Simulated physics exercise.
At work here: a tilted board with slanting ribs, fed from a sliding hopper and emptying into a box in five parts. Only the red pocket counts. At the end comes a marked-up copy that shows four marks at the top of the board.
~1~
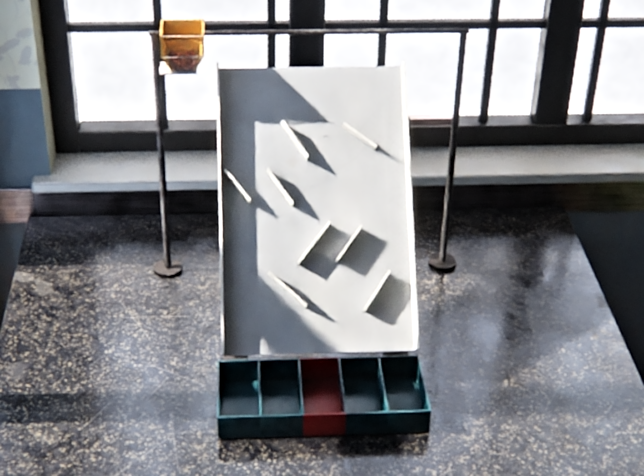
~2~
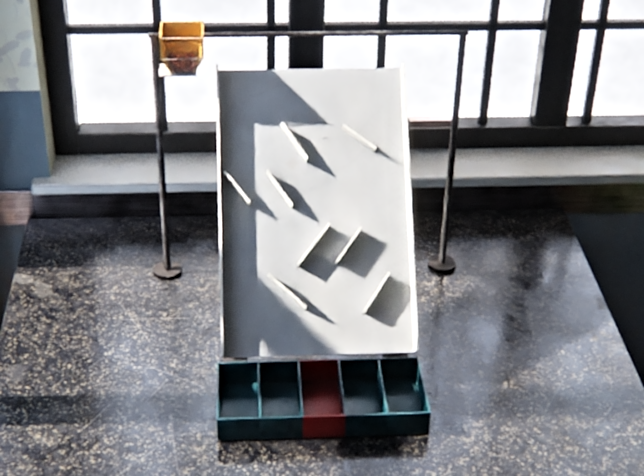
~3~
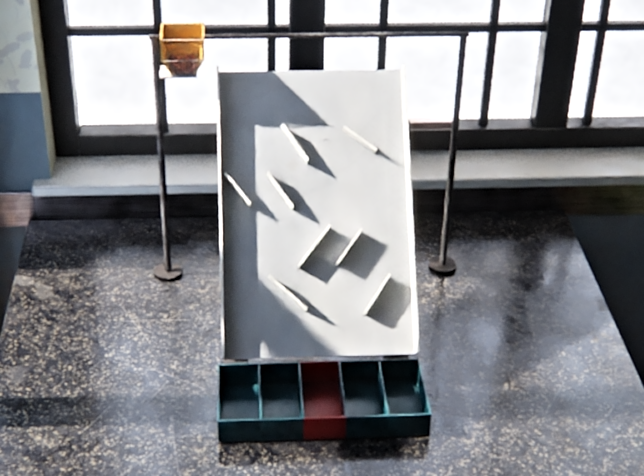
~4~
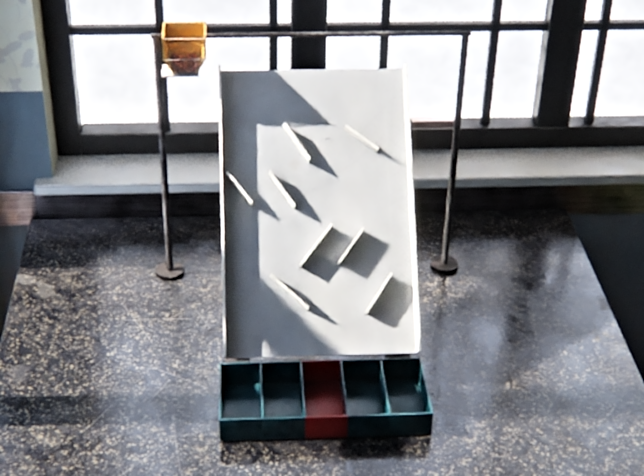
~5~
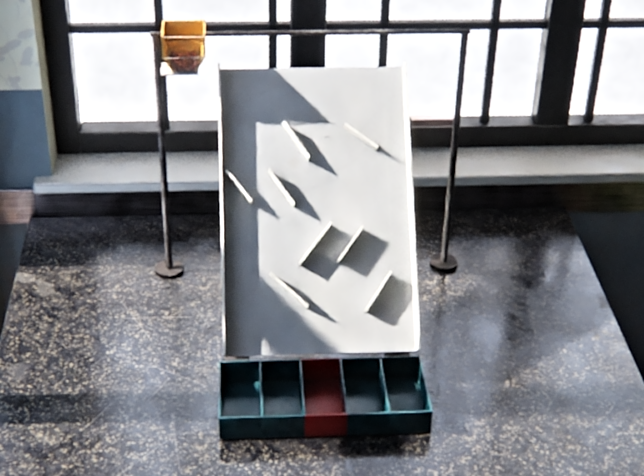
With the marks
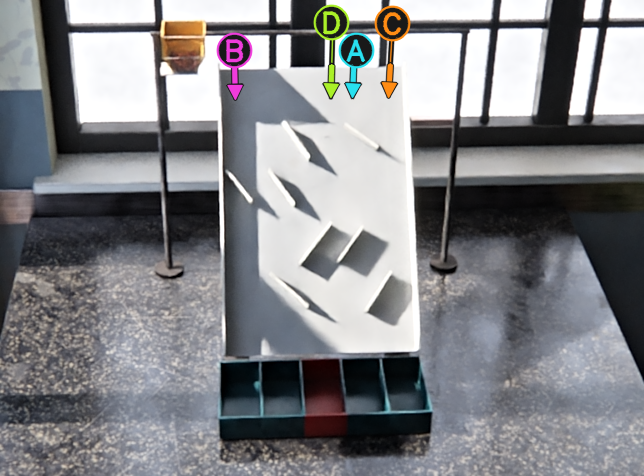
A tilted white board with slanting ribs standing still above a five-part box with a red middle pocket, yellow hopper unmoving upper left.
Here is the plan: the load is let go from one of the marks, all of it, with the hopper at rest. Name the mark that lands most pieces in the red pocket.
The best mark is D.
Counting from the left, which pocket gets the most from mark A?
The fifth.
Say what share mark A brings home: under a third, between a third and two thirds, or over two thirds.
Mark A gives under a third.
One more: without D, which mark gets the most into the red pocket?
Here it is mark B.
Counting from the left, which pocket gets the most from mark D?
It is the third one.
On the marked copy, mark A meets the board at (352, 92); mark B meets the board at (235, 94); mark C meets the board at (388, 92); mark D meets the board at (331, 92).
With A, about a tenth in the red pocket, the larger part in other pockets, about a tenth outside the box.
With B, roughly a third in the red pocket, roughly half in other pockets, about a tenth held on the board.
With C, about a tenth in the red pocket, the larger part in other pockets.
With D, roughly two thirds in the red pocket, roughly a third in other pockets.
